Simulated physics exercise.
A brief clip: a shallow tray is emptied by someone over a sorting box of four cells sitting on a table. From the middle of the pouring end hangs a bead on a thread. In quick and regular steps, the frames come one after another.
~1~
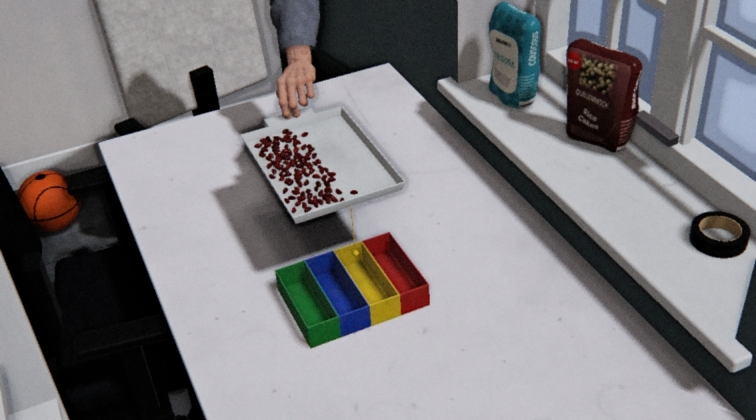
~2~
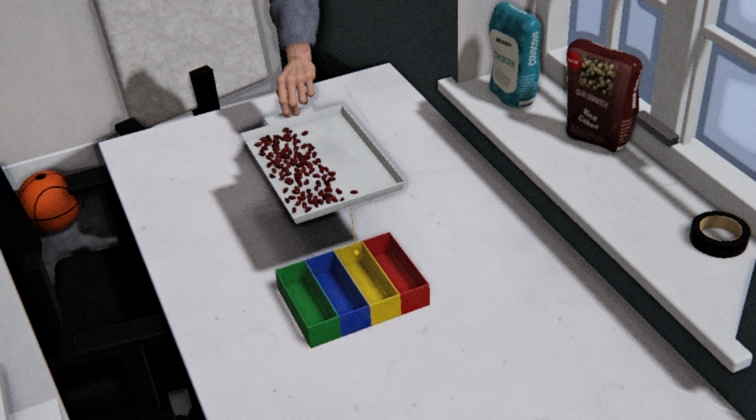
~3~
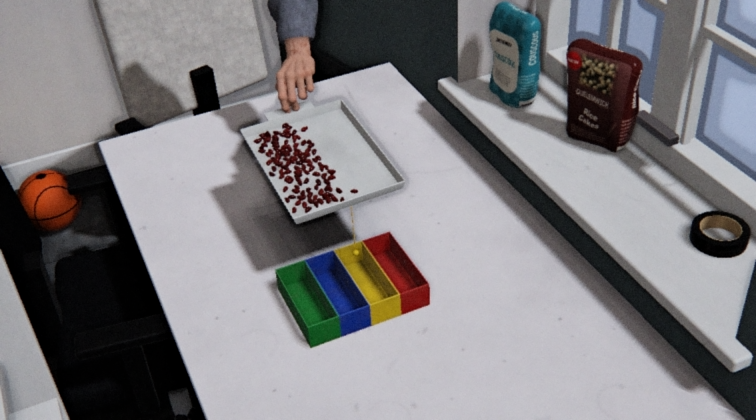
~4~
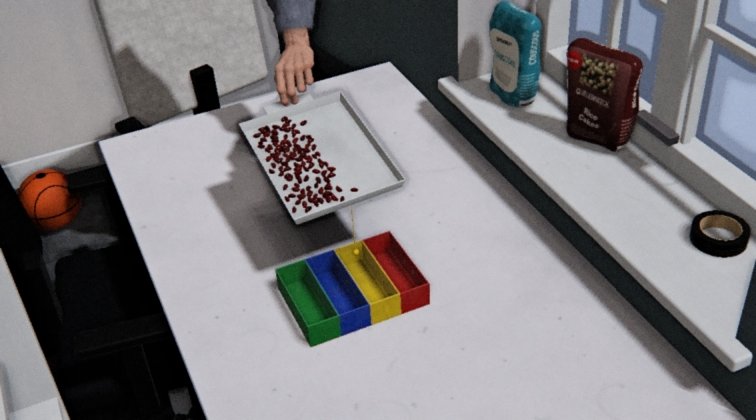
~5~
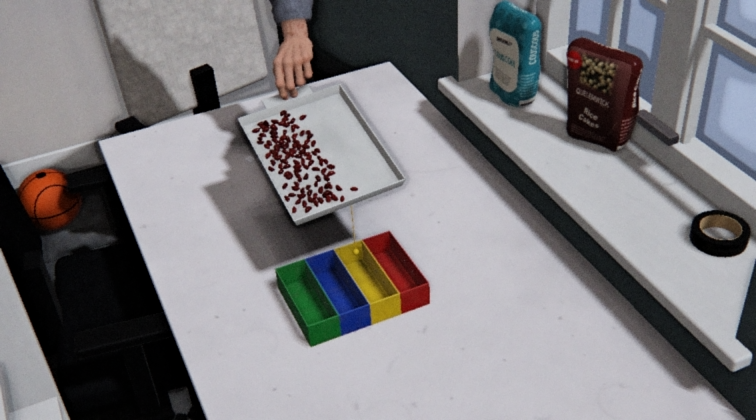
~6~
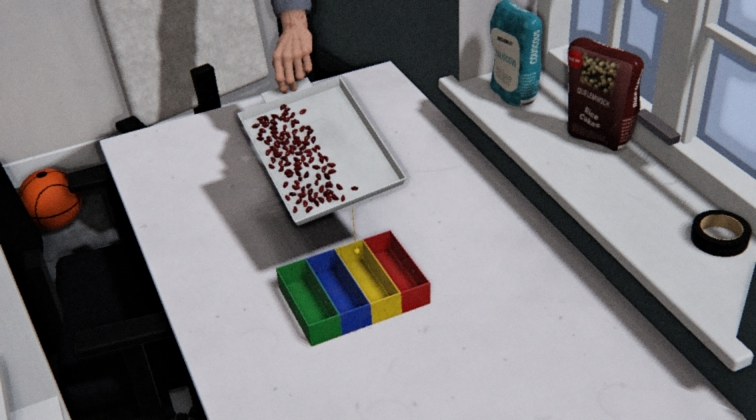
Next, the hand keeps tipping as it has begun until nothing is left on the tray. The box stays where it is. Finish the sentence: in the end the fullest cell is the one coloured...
In the end the fullest cell is the one coloured green.
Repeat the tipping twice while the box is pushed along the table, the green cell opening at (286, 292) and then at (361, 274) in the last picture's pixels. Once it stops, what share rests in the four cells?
First case 100 in a hundred, second case 10 in a hundred.
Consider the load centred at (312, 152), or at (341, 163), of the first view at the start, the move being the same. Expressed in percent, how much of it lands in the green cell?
From the first start you get 50 in a hundred, from the second 40 in a hundred.
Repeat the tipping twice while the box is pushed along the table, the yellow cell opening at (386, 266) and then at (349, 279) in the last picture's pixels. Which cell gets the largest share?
First try: The cell in green. Second try: That blue cell.
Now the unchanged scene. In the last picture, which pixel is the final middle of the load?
Somewhere around (316, 308) in the last picture.
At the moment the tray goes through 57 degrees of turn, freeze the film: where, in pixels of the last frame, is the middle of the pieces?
Roughly (303, 186).
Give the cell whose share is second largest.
Second place belongs to the blue one.
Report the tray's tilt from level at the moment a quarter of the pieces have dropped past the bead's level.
At about 85°.
Soon after the last picture, tray tipped steeply; nearly all on the tray; a stray few falling or outside the box.
A little later, tray tipped right over; about a quarter on the tray; about half in the green cell; about a quarter in the blue cell; a stray few in the yellow cell; a small part falling or outside the box.
Later still, tray tipped past a quarter turn; about two thirds in the green cell; about a third in the blue cell; a stray few in the yellow cell; a stray few falling or outside the box.
At rest, tray tipped past a quarter turn; about two thirds in the green cell; about a third in the blue cell; a stray few in the yellow cell; none in the red cell; a stray few outside the box.
